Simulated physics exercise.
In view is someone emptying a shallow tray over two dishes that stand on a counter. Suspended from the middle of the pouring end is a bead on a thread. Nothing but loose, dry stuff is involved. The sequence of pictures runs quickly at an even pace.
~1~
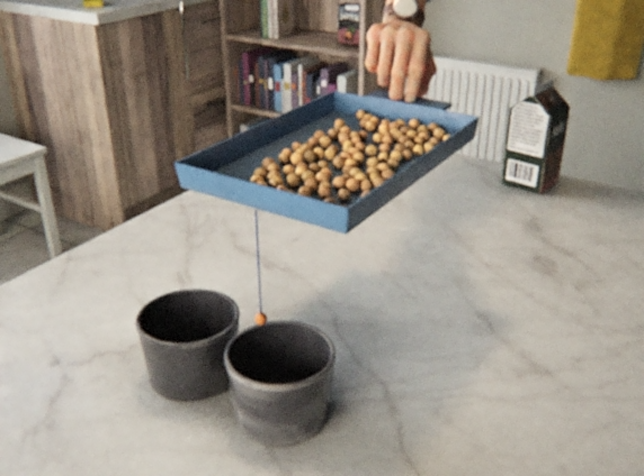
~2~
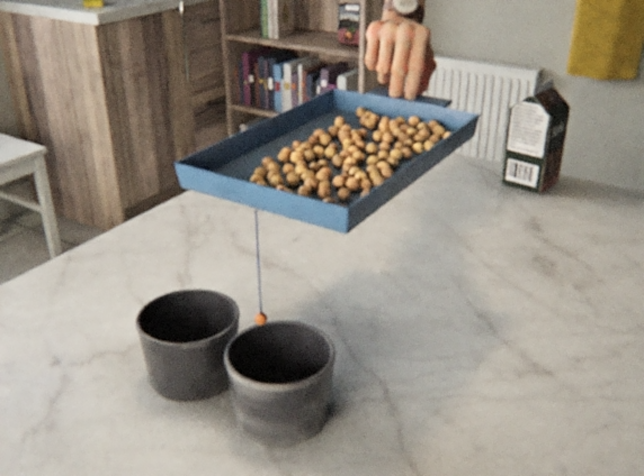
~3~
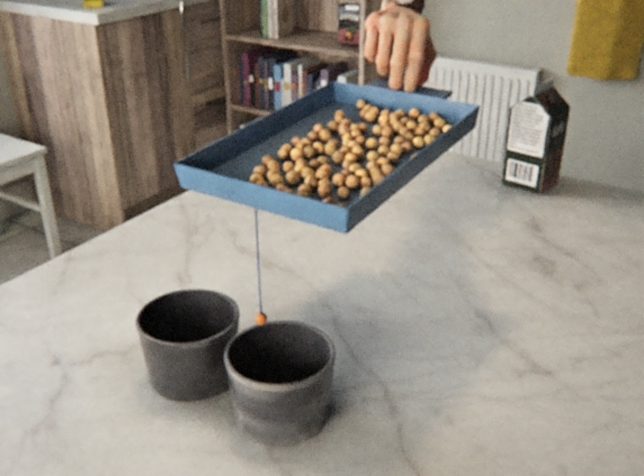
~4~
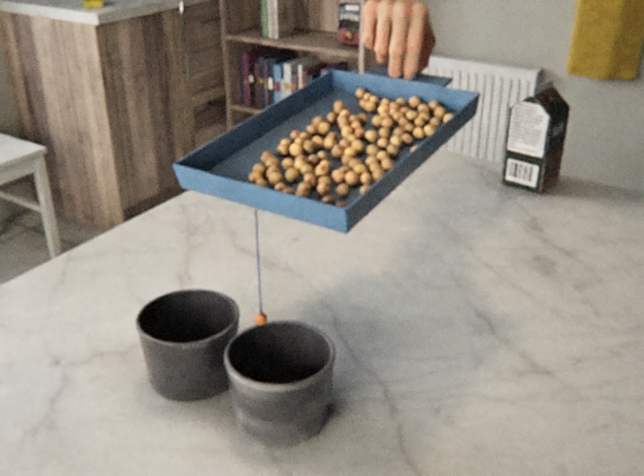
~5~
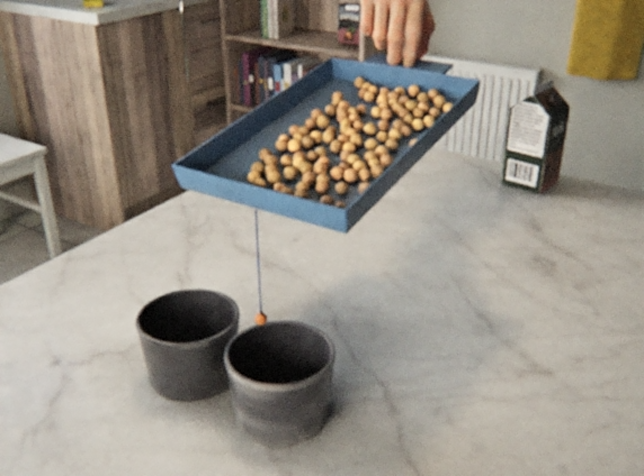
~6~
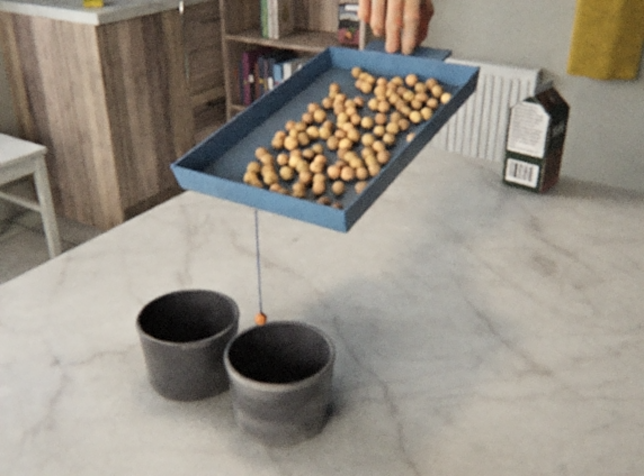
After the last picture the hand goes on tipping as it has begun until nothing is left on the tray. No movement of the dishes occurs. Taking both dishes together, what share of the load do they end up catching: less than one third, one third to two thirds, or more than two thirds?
They catch less than one third.
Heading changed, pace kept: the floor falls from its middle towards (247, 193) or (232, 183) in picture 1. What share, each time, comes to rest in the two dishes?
I'd expect around 50 in a hundred first and around 90 in a hundred second.
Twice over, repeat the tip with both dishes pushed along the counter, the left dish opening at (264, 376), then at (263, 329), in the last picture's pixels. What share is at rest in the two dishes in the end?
40, then 0 %.
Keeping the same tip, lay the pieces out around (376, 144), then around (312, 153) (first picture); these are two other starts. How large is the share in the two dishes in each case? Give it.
Roughly 20 and 20 percent, in that order.
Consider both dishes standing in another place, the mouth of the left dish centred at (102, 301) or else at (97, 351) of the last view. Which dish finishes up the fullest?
First place: The right-hand one. Second place: The right-hand one.
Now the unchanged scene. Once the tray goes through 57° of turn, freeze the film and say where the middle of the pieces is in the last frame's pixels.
In the last view, the load is centred near (275, 159).
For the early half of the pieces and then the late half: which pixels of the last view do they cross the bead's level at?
The first part passes (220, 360); everything after passes (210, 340).
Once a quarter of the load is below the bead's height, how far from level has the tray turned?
Somewhere near 95°.
Shortly afterwards, tray tipped steeply; all but a few on the tray; only a few outside both.
Next, tray tipped right over; near a third on the tray; only a few in the right dish; only a few in the left dish; near a third outside both; near a quarter in the air.
Some moments later, tray tipped past a quarter turn; a little in the right dish; a little in the left dish; the bulk outside both.
In the end, tray tipped past a quarter turn; a little in the right dish; a little in the left dish; the bulk outside both.
